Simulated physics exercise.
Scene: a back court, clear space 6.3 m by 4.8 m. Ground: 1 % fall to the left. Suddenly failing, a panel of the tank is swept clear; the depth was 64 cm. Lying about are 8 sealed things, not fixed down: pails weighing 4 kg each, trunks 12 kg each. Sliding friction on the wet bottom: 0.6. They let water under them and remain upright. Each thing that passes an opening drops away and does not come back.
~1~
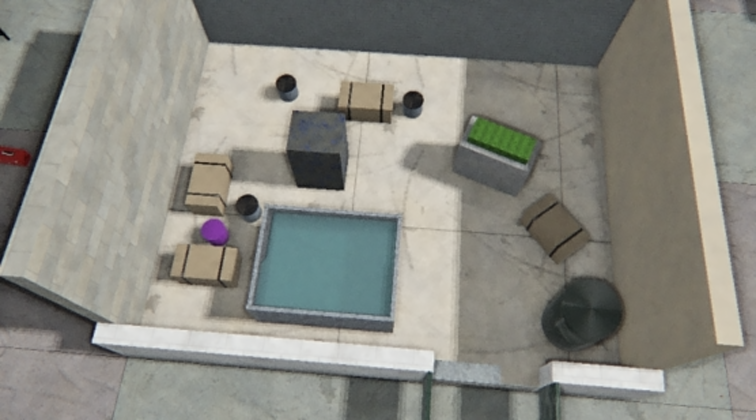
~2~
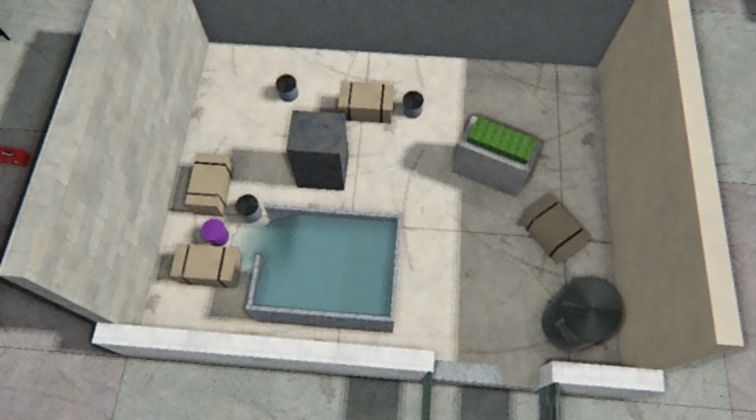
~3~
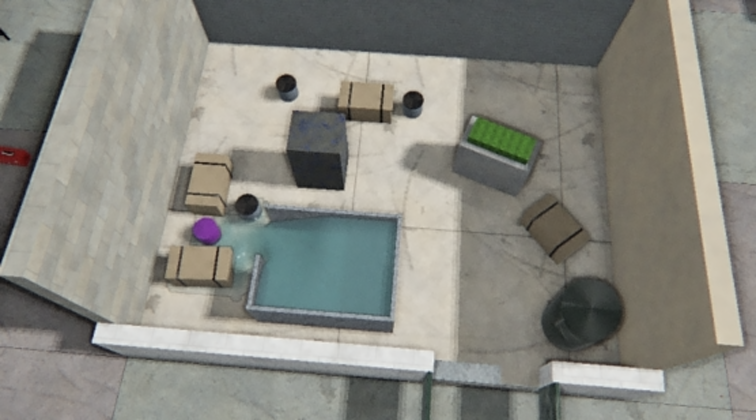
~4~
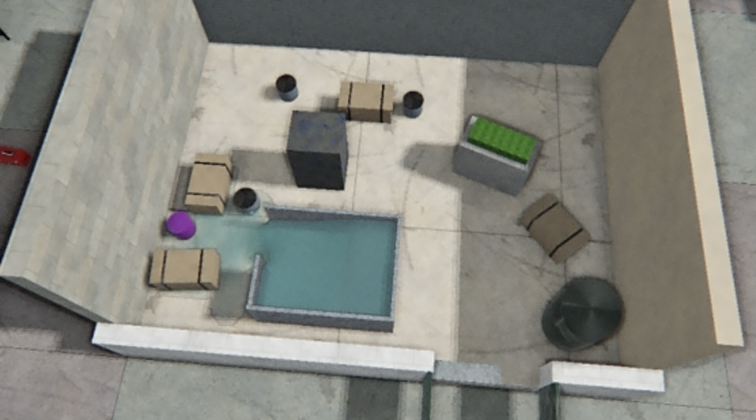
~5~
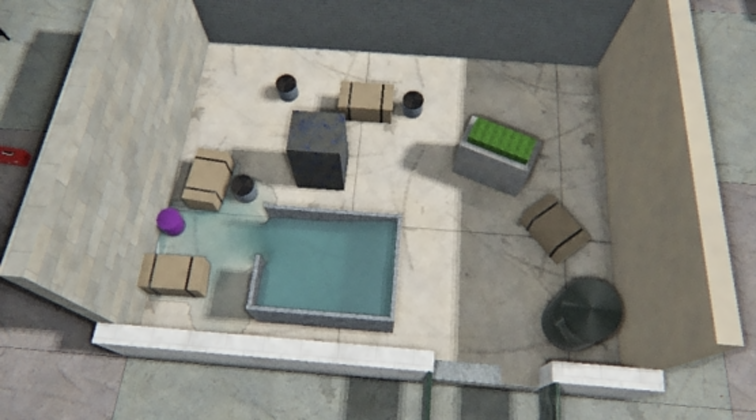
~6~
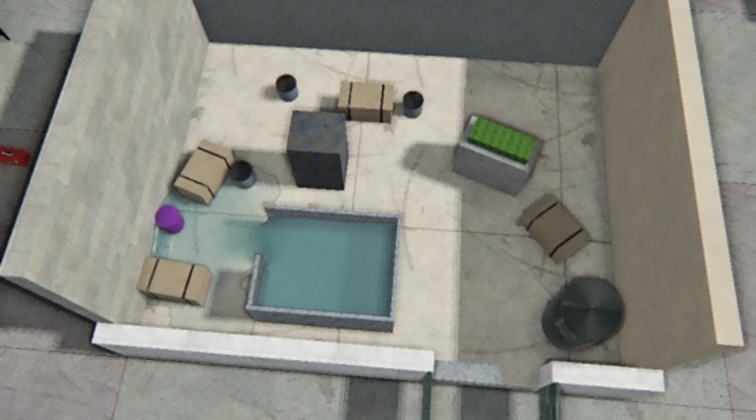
To begin with, a teal pool of water sits walled in among boxes and dark bins in a roofless court. Its left side opens and water spreads out leftward, carrying the purple pail and a box toward the left wall, while another box turns and a dark bin shifts slightly.
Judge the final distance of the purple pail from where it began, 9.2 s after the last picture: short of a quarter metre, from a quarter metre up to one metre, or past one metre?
It ends a long distance off.
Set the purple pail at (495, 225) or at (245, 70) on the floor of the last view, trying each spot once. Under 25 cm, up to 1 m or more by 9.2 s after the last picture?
Order of tries: It keeps its spot; it is flushed away.
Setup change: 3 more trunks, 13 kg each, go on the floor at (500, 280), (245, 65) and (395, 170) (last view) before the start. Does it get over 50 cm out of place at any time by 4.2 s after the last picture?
Lab note - in order: Below threshold / above threshold / below threshold.
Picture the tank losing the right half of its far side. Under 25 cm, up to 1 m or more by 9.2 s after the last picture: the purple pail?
If that happened, the purple pail creeps a small distance.
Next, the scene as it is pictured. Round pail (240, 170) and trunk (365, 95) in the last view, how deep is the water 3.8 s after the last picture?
I'd put it at 3 cm and 3 cm respectively.
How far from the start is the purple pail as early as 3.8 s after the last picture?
About 250 cm.
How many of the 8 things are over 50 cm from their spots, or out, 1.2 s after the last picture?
My count gives 4.
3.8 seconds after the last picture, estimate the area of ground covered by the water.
About 18 m2 is covered.
Then, 1.2 s after the last picture the purple pail is near (194, 133), 1.5 m from its start, afloat; 0 of 8 are out; 2 afloat.
Then, 3.8 s after the last picture the purple pail is near (287, 79), 2.6 m from its start, afloat; 0 of 8 are out; 3 afloat.
Then, 6.2 s after the last picture the purple pail is near (317, 126), 2.1 m from its start, afloat; 0 of 8 are out; 2 afloat.
Then, 9.2 s after the last picture the purple pail is near (307, 132), 1.9 m from its start, aground; 0 of 8 are out; 3 afloat.
